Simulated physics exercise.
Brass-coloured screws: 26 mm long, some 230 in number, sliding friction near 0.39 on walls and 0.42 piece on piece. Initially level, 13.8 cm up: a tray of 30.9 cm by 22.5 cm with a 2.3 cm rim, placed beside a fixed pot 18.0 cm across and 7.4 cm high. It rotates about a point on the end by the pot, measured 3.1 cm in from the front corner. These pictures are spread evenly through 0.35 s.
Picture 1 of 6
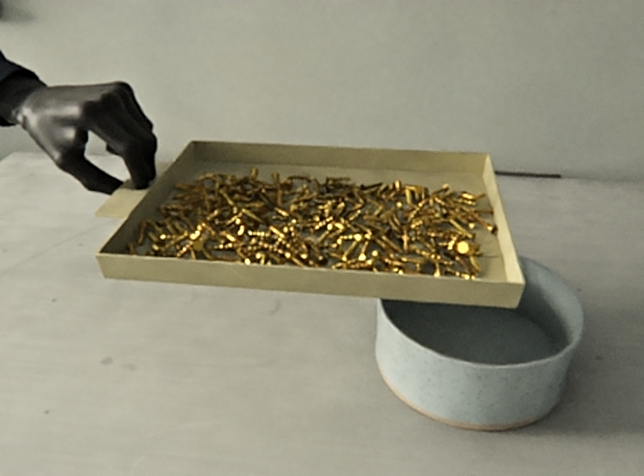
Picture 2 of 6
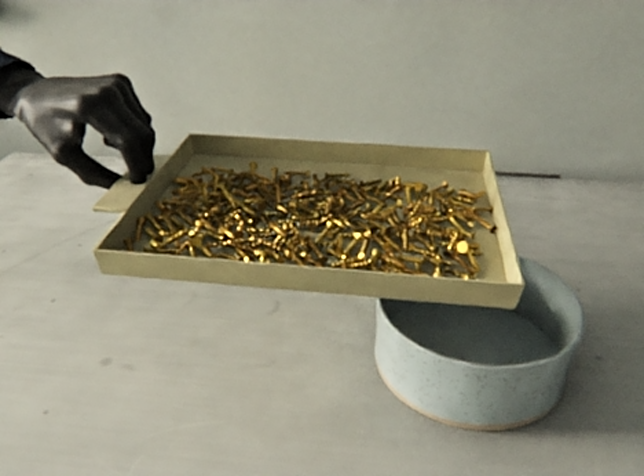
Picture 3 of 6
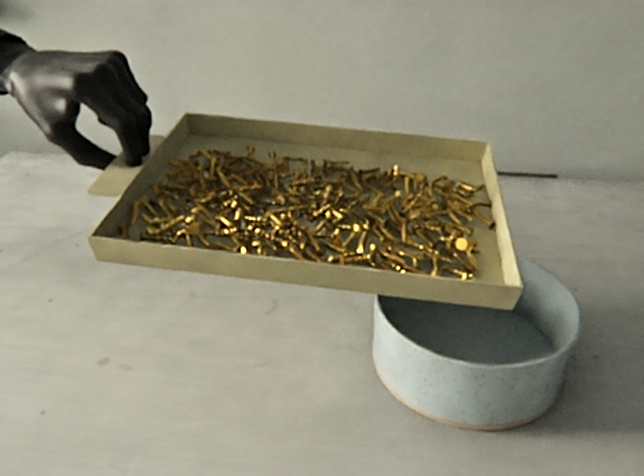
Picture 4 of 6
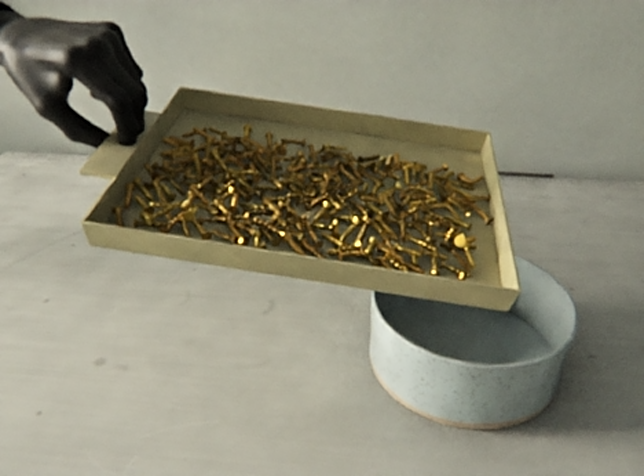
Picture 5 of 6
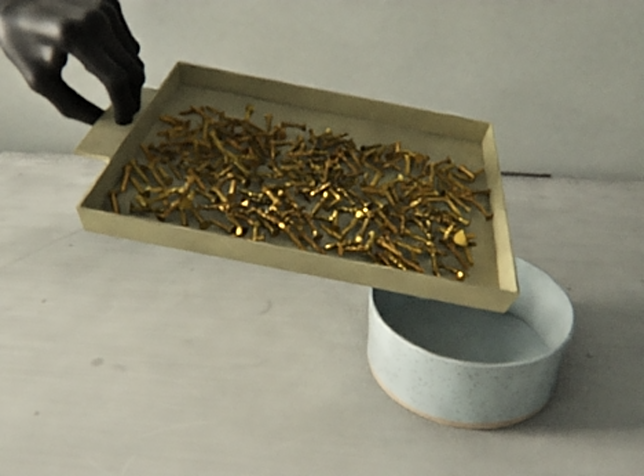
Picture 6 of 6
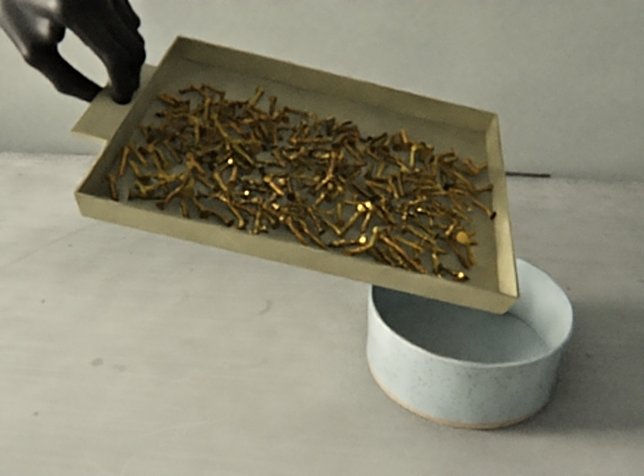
A shallow cream tray tilts above a pale grey tabletop against a plain grey wall, seen from slightly above and in front. A black-gloved hand holds the tab at its left end, many small brass-coloured screws lie spread across it, and a round, pale blue-grey pot stands below its right end. The hand steadily raises the left end, the right end staying low over the pot, while the camera barely shifts.
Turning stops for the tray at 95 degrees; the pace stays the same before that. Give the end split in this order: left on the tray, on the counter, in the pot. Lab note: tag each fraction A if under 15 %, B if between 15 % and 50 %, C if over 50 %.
Left on the tray = A, counter = C, pot = A.
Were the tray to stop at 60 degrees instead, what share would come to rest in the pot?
It would be near 0 per cent.
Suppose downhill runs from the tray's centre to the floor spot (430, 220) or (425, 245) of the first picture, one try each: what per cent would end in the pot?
Roughly 65 per cent on the first try and 30 per cent on the second.
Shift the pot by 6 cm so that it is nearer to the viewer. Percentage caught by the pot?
Around 80 per cent.
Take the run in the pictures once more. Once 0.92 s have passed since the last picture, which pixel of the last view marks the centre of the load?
Expected load position: Near (500, 294).
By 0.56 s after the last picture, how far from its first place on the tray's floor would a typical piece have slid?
About 9 cm.
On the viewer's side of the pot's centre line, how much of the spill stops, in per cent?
Some 100 per cent.
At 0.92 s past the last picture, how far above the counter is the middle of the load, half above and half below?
Height: Around 16 cm.
Then, 0.56 s after the last picture, tilt 55 degrees; the tray holds 100 %, the pot 0 %.
Then, 0.92 s after the last picture, tilt 79 degrees; the tray holds 75 %, the pot 0 %.
Then, 1.38 s after the last picture, tilt 95 degrees; the tray holds 5 %, the pot 0 %.
In the end, tray 0 %, counter 100 %, pot 0 %.
